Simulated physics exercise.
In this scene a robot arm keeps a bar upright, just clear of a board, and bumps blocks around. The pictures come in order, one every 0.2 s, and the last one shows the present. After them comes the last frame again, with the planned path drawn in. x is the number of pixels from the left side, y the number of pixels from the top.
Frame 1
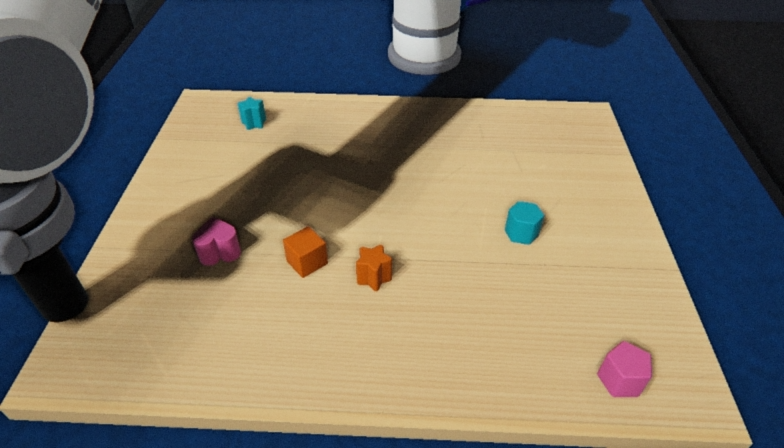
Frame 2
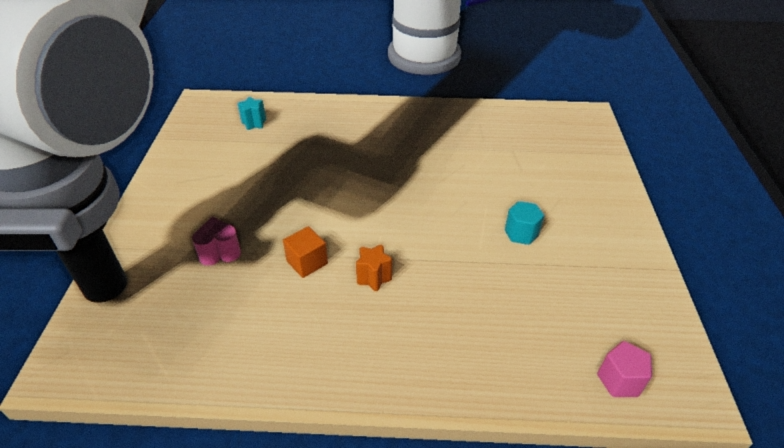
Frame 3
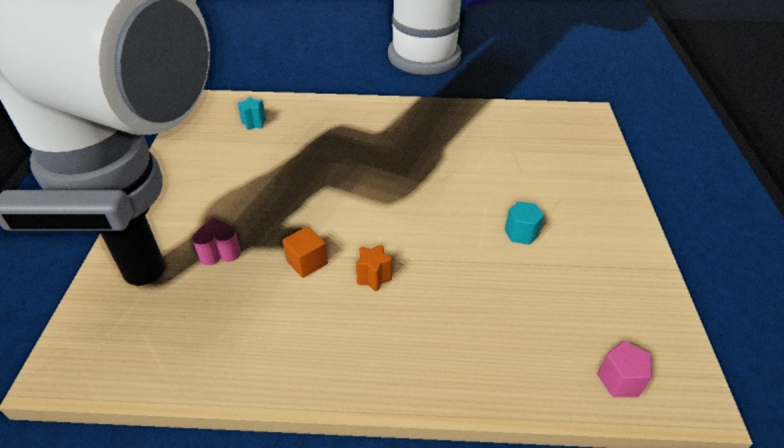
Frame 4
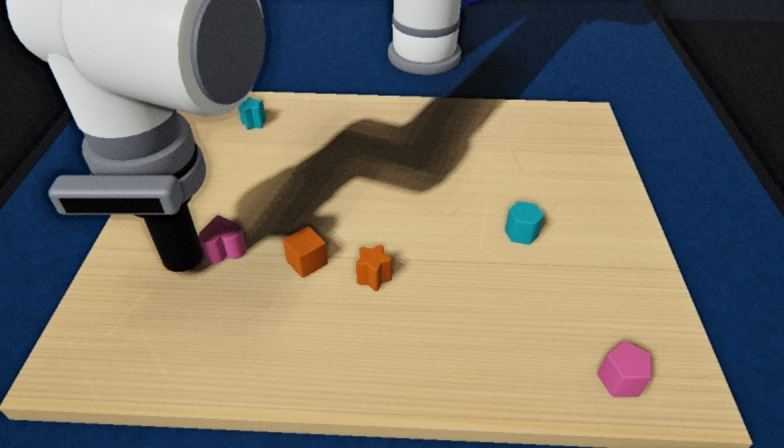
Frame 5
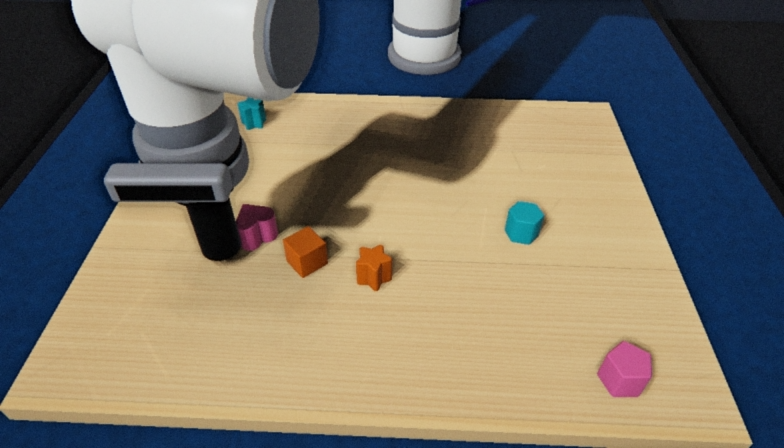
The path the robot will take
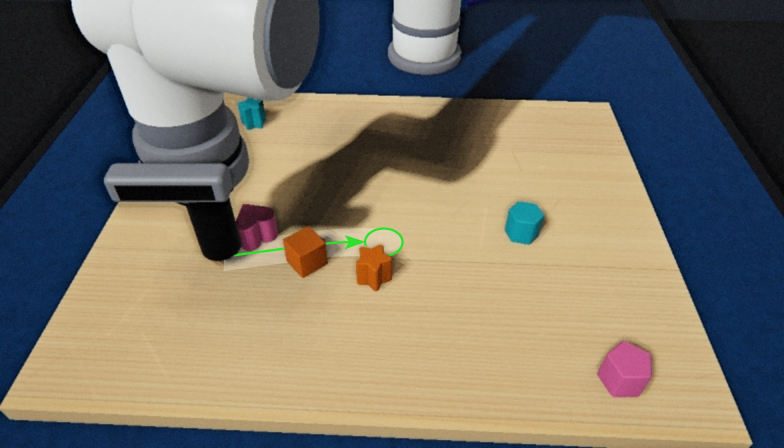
A robot arm with a black bar moved in from the left over a wooden board and nudged a pink heart-shaped block to the right, while the orange blocks beside it stayed still.
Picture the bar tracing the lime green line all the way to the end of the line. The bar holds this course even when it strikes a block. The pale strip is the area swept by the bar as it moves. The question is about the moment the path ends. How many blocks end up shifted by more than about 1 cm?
My answer is two.
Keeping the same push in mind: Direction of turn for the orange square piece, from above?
Clockwise rotation.
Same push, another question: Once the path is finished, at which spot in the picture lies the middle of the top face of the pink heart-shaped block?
Expect it around (284, 202).
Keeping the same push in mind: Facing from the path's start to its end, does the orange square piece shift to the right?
In short: Yes.
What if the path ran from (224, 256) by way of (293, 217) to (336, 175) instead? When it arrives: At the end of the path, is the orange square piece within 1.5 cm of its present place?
It seems so.
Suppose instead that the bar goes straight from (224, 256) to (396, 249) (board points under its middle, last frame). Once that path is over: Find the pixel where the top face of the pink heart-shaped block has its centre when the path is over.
Its top middle: (278, 207).
Drawn move, from (224, 256) over (305, 246) to (384, 242).
On the path given first. One third of the way, bar at (278, 240); pink heart-shaped block at (281, 204), turned 85° anticlockwise.
Two thirds of the way, bar at (331, 234); pink heart-shaped block at (284, 202), turned 95° anticlockwise; orange square piece at (326, 248), turned 25° clockwise.
At the end, bar at (384, 233); pink heart-shaped block at (284, 202), turned 95° anticlockwise; orange square piece at (326, 248), turned 30° clockwise; orange star-shaped block still.
